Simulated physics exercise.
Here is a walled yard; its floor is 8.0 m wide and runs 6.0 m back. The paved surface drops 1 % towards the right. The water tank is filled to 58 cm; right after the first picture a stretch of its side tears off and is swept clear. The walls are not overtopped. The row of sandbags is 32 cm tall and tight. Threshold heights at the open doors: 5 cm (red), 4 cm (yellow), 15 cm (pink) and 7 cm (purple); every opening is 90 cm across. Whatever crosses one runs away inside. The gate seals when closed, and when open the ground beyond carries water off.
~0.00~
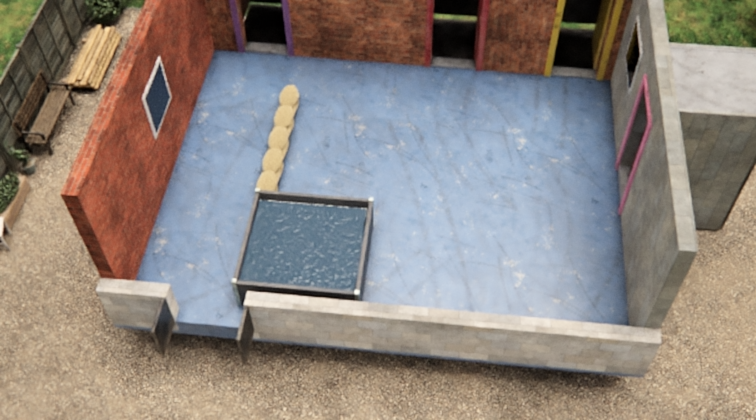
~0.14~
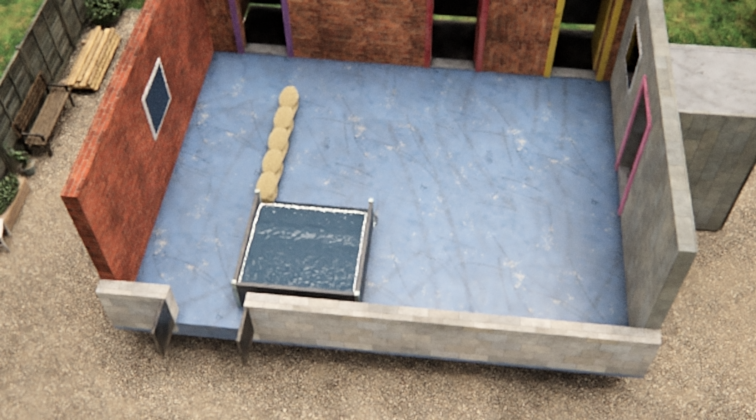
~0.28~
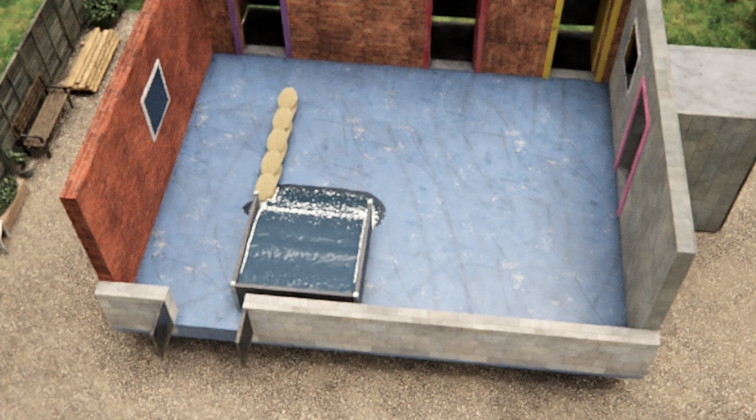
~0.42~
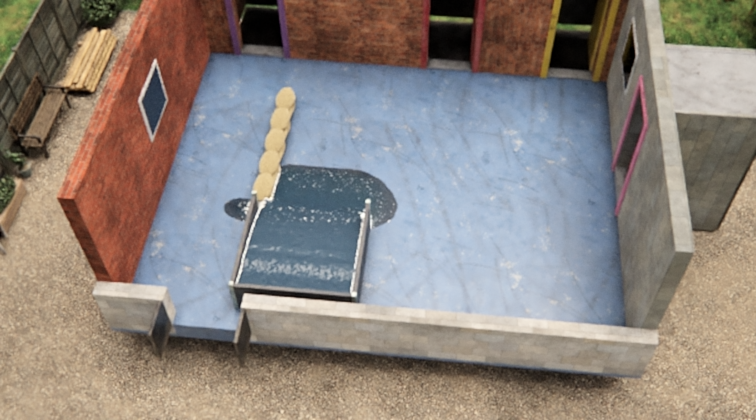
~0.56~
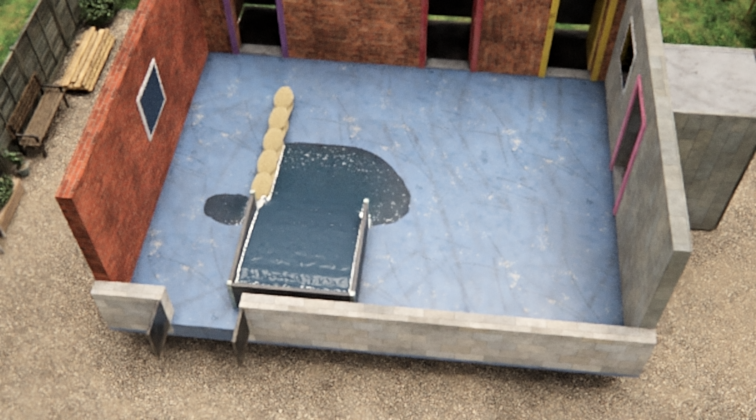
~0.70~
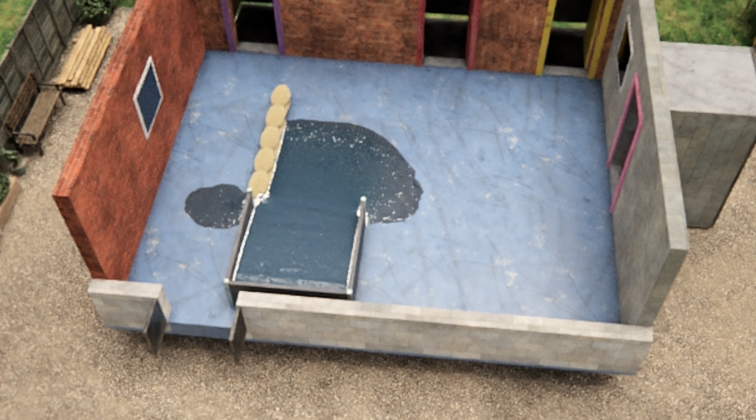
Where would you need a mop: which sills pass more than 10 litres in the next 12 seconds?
Within that time: At the red door it exceeds the limit; at the yellow door it goes over the limit; at the pink door it does not reach the limit; at the purple door it keeps below the limit.
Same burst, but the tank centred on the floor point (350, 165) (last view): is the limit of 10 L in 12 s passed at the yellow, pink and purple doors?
Against that limit: Yellow past it, pink below, purple past it.
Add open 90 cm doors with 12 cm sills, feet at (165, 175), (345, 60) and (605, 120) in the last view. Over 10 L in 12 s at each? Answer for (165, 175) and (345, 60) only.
In turn: Below, over.
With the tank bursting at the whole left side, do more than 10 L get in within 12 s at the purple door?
Against that limit: Purple past it.
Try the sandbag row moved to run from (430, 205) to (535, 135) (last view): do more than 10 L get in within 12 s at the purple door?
Against that limit: Purple past it.
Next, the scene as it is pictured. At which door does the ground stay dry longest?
It is the pink one.
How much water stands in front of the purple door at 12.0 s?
Roughly 2.0 cm deep.
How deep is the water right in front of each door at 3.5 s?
In cm: Red 11, yellow 7, pink 0, purple 7.
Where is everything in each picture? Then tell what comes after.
The first frame shows the water tank at (305, 242) is whole and still, 58 cm deep.
In the second frame, water pours out on the water tank's far side and has run 1.0 m, to a hidden place; typically 8 cm deep outside, 58 cm at the water tank's back.
In the third frame, water pours out on the water tank's far side and has run 1.2 m, to (247, 208); typically 11 cm deep outside, 58 cm at the water tank's back.
In the fourth frame, water pours out on the water tank's far side and has run 1.5 m, to (232, 204); typically 10 cm deep outside, 56 cm at the water tank's back.
In the fifth frame, water pours out on the water tank's far side and has run 1.8 m, to (292, 146); typically 8 cm deep outside, 50 cm at the water tank's back.
In the sixth frame, the front is at (297, 124), 2.3 m from the gap on the water tank's far side; 5.1 m2 of floor is under water; 49 cm left at the back of the water tank.
After 1.4 s water covers 30 % of the floor and is deepest (28 cm) near (268, 208); red door not reached, yellow door not reached, pink door not reached, purple door not reached.
After 2.2 s water covers 35 % of the floor and is deepest (32 cm) near (328, 68); red door 14 cm at the sill, 3 L in, yellow door not reached, pink door not reached, purple door 6 cm at the sill, 0 L in.
After 3.5 s water covers 50 % of the floor and is deepest (19 cm) near (338, 63); red door 11 cm at the sill, 51 L in, yellow door 7 cm at the sill, 0 L in, pink door not reached, purple door 7 cm at the sill, 1 L in.
After 7.0 s water covers 80 % of the floor and is deepest (13 cm) near (622, 351); red door 5 cm at the sill, 74 L in, yellow door 10 cm at the sill, 58 L in, pink door 9 cm at the sill, 0 L in, purple door 5 cm at the sill, 2 L in.
After 12.0 s water covers 90 % of the floor and is deepest (9 cm) near (622, 351); red door 3 cm at the sill, 74 L in, yellow door 6 cm at the sill, 118 L in, pink door 6 cm at the sill, 0 L in, purple door 2 cm at the sill, 2 L in.
